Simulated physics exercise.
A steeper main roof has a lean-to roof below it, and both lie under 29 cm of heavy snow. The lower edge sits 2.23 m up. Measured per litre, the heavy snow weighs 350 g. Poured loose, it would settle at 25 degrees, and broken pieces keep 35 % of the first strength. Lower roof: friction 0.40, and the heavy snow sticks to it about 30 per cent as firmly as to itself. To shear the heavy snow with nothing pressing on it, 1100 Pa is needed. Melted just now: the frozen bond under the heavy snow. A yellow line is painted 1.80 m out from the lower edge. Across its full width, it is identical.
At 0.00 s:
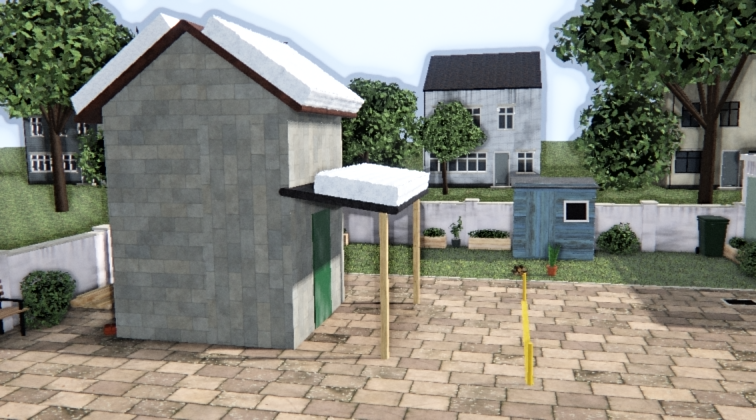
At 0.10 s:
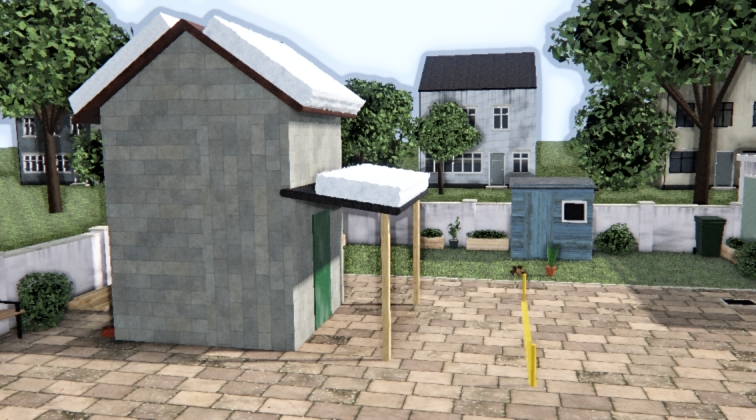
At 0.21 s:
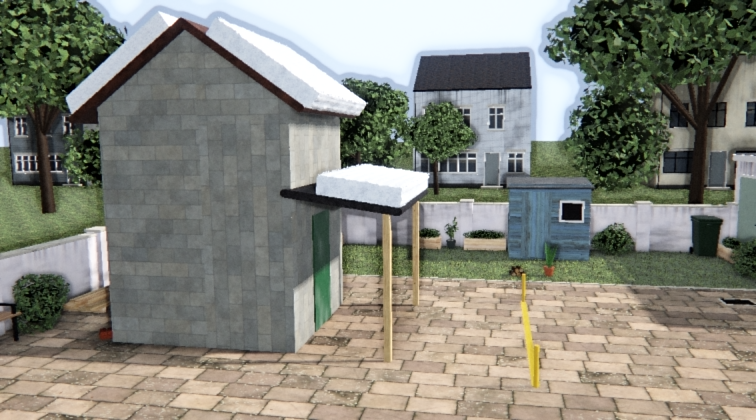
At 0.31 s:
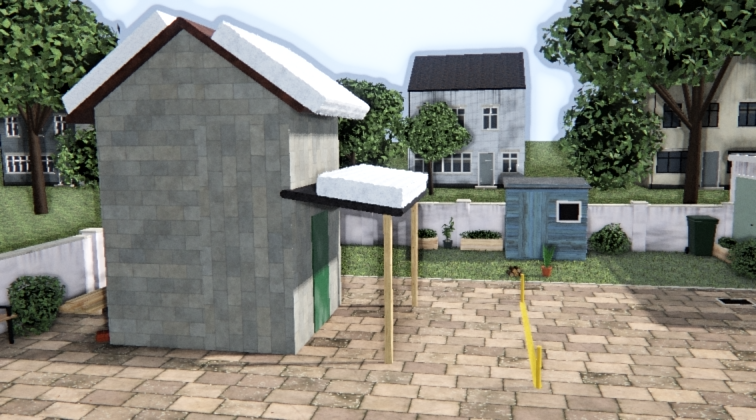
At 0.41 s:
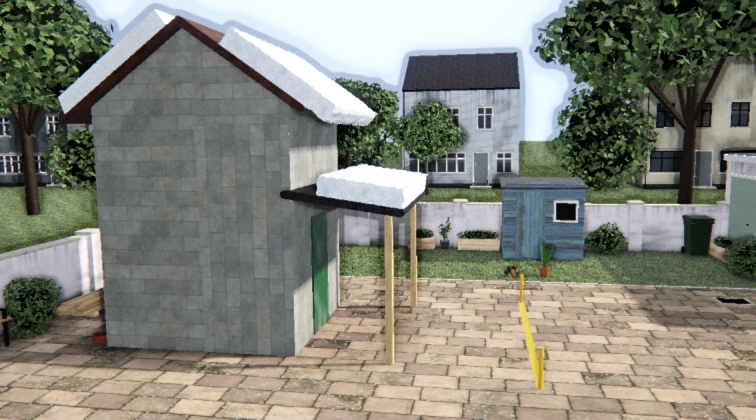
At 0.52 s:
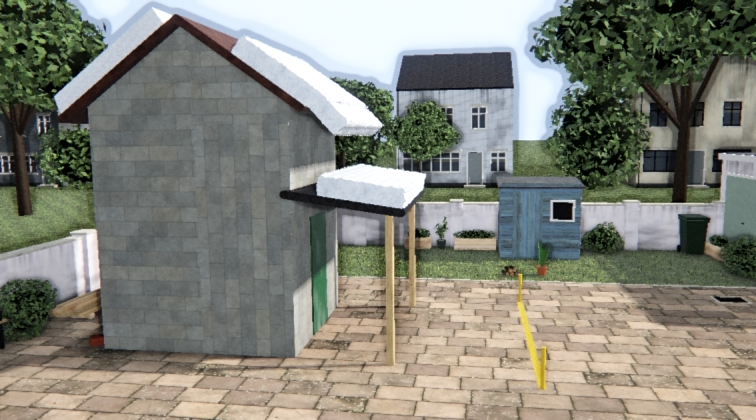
At the start, thick white snow covers the steep roof of a grey block building, with another slab on the small porch roof below. As the view shifts slightly, the upper right-hand slab slides slowly down the slope, baring reddish roof near the ridge and poking farther past the eave.
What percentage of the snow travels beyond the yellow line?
About 21 %.
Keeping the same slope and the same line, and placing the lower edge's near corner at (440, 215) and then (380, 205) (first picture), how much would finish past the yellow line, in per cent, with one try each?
I'd expect around 5 percent the first time and around 25 percent the second.
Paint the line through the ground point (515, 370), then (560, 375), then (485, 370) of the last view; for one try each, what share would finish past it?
First try around 30 per cent, second around 14 per cent, third around 40 per cent.
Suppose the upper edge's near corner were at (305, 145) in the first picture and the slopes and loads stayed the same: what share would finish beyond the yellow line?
1 %.
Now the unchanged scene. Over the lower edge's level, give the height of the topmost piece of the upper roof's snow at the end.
About 0.5 m above the lower edge.
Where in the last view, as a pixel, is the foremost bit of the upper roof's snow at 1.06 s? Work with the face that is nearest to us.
Look roughly at (429, 189).
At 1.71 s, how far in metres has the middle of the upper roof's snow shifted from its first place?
I'd say close to 4.4 m.
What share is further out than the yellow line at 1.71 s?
About 5 %.
After 1.06 s, none is below the lower edge and 0 % is past the line.
After 1.71 s, 50 % is below the lower edge and 5 % is past the line.
After 2.35 s, 68 % is below the lower edge and 21 % is past the line.
After 3.00 s, 68 % is below the lower edge and 21 % is past the line.
After 3.10 s, 68 % is below the lower edge and 21 % is past the line.
